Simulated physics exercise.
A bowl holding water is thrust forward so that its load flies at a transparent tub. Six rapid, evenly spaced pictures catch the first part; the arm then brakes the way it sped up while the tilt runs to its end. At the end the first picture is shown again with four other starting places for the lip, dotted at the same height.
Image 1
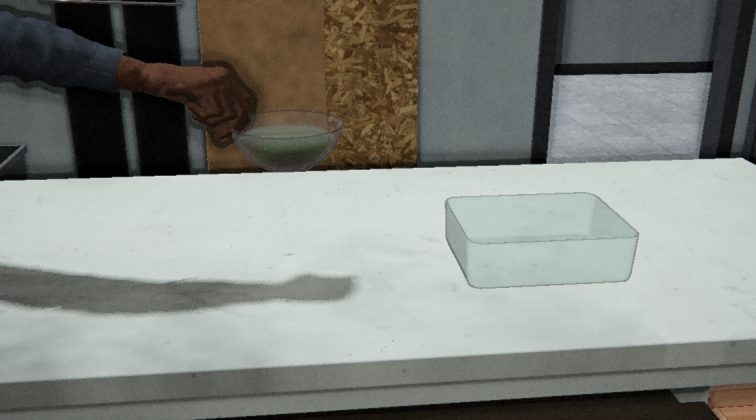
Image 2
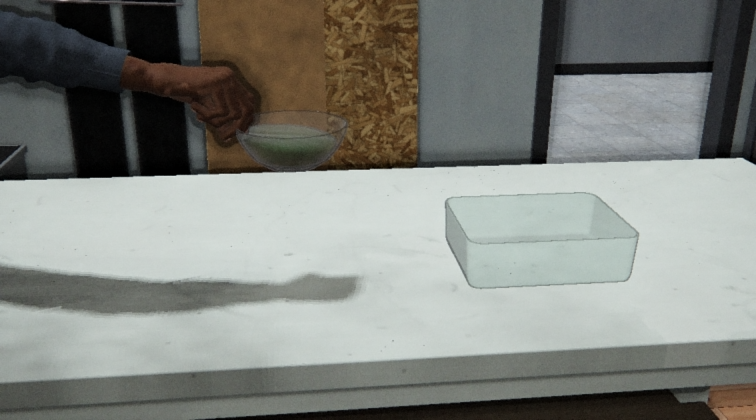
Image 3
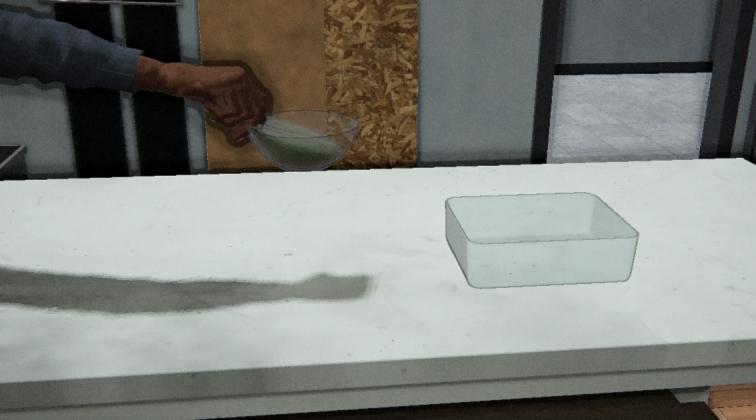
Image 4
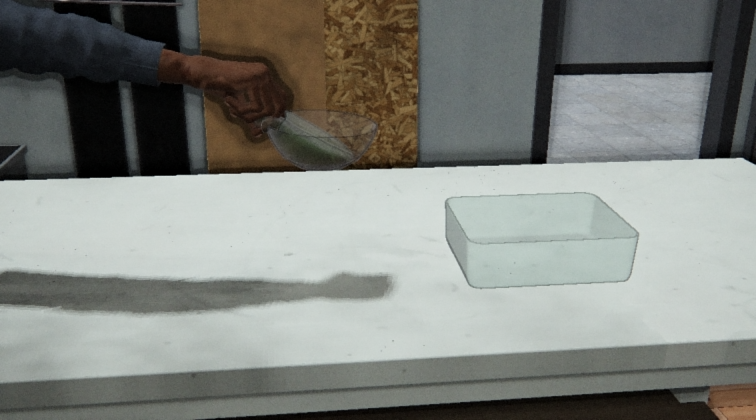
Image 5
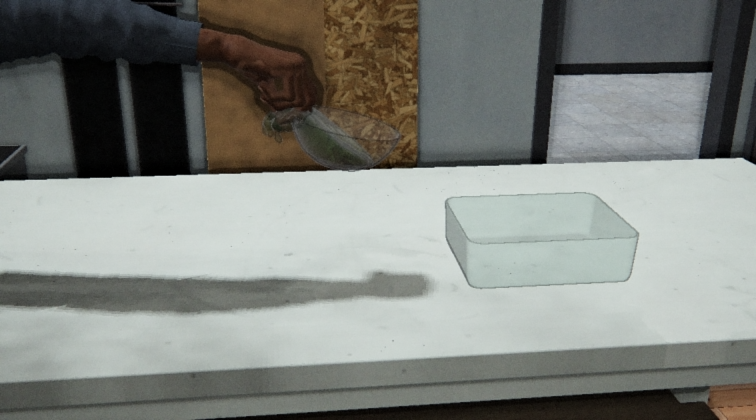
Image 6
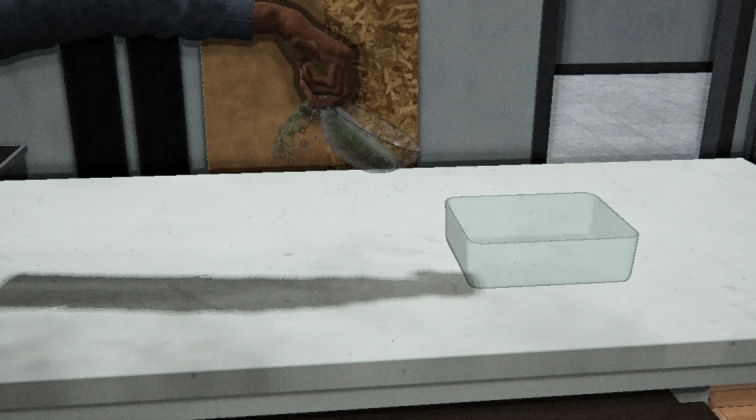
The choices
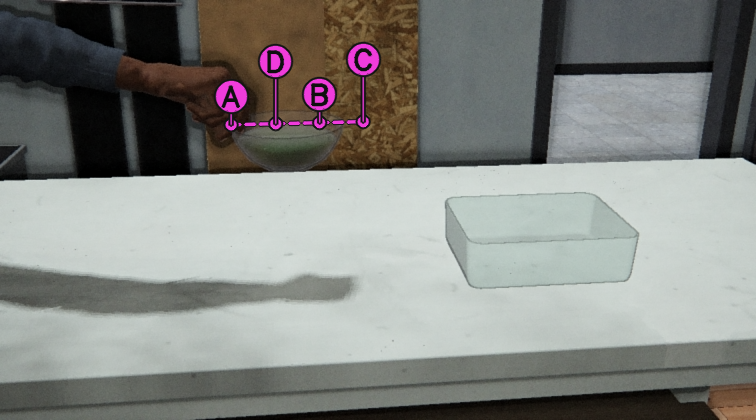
Hand moving a clear glass bowl of water rightward above a white table, tilting it as liquid slips over the rim.
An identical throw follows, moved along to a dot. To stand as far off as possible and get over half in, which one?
It is B.
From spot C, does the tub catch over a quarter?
Yes, it does.
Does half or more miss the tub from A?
Yes, it does.
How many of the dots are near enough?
Two.
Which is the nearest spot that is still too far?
D it is.
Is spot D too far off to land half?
Yes, it does.
On the marked copy, A at (231, 124); B at (319, 122); C at (363, 121); D at (275, 123).
Choosing A, about 0 % lands in the tub, 96 % falls short and 4 % goes beside or beyond.
Choosing B, about 62 % lands in the tub, 26 % falls short and 13 % goes beside or beyond.
Choosing C, about 62 % lands in the tub, 17 % falls short and 21 % goes beside or beyond.
Choosing D, about 29 % lands in the tub, 64 % falls short and 7 % goes beside or beyond.
